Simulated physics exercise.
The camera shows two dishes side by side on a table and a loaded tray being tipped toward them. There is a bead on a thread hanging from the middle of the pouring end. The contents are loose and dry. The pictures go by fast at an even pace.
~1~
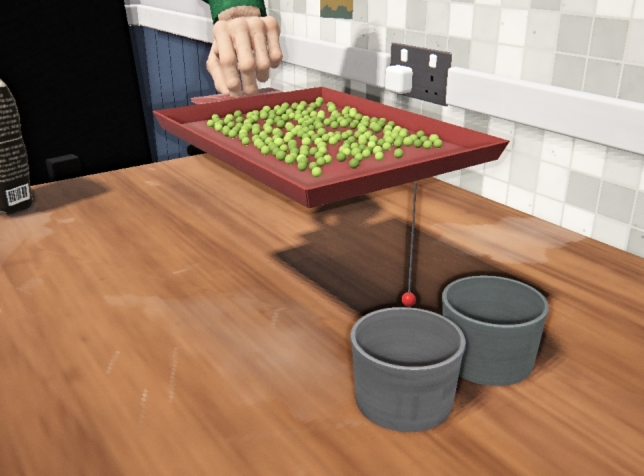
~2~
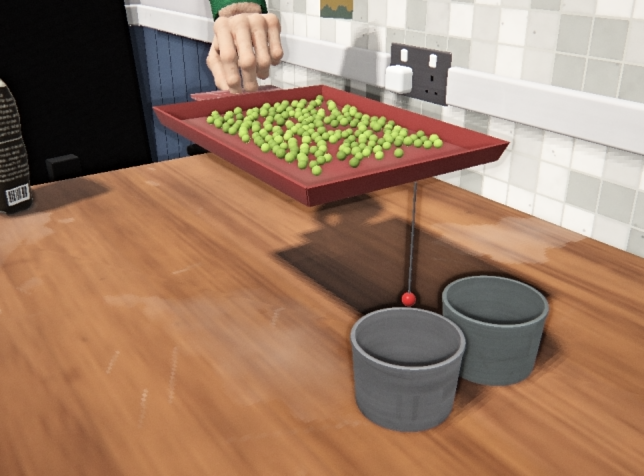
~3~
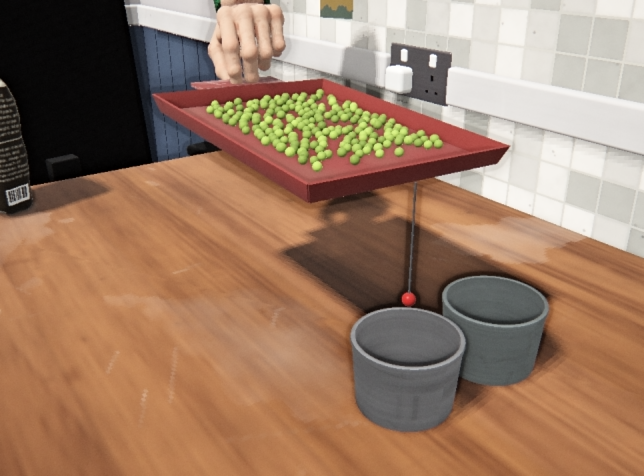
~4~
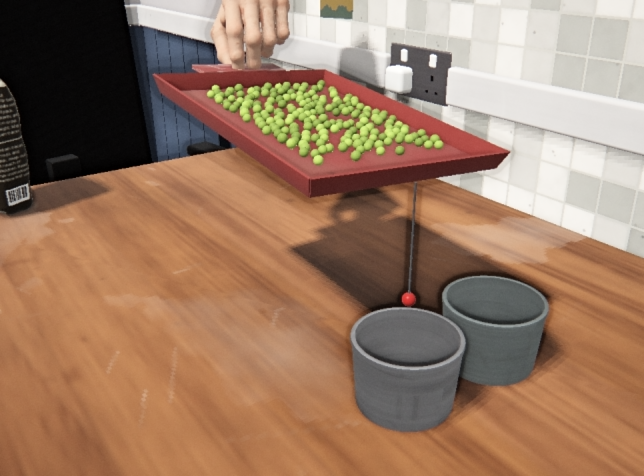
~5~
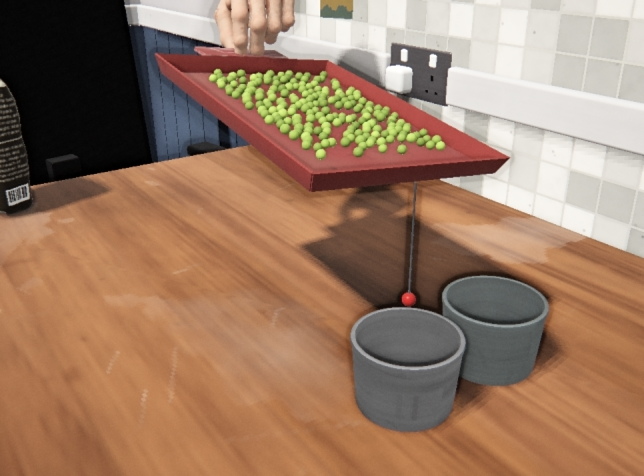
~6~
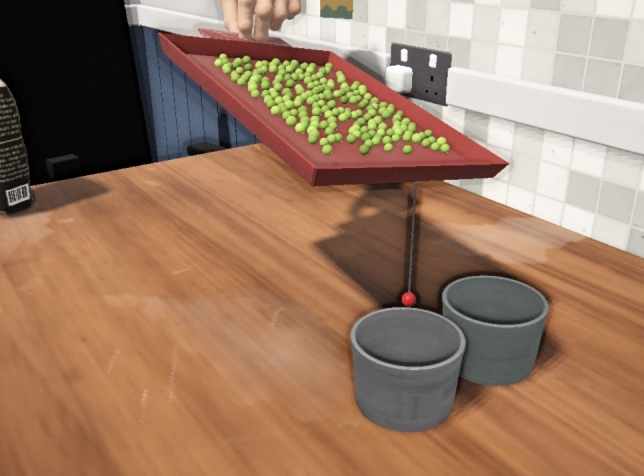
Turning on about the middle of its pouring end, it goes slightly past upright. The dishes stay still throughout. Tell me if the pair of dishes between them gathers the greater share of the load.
They do.
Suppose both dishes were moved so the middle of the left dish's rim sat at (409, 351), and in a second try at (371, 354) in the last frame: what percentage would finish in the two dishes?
About 40 and 20 per cent.
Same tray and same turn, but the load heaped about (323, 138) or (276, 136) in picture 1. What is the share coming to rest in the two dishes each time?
Estimates in order: 80 percent, 80 percent.
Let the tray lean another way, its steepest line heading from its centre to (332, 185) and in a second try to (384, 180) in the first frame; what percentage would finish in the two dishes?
About 10 %, then 40 %.
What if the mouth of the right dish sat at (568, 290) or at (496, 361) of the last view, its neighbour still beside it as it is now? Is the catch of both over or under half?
Well, not up to half at the first spot and not up to half at the second.
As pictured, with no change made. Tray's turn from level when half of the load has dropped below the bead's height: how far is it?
75°, roughly.
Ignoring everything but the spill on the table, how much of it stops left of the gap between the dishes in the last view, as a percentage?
Looks to be around 40 per cent of the spill.
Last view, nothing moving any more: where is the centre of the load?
The centre comes to rest close to (486, 341).
Shortly afterwards, tray tipped steeply; near two thirds on the tray; near a quarter in the right dish; only a few outside both; a little in the air.
Next, tray tipped past a quarter turn; only a few on the tray; the bulk in the right dish; a little outside both; only a few in the air.
Some moments later, tray tipped past a quarter turn; the bulk in the right dish; a little outside both.
In the end, tray tipped past a quarter turn; none at all in the left dish; the bulk in the right dish; a little outside both.
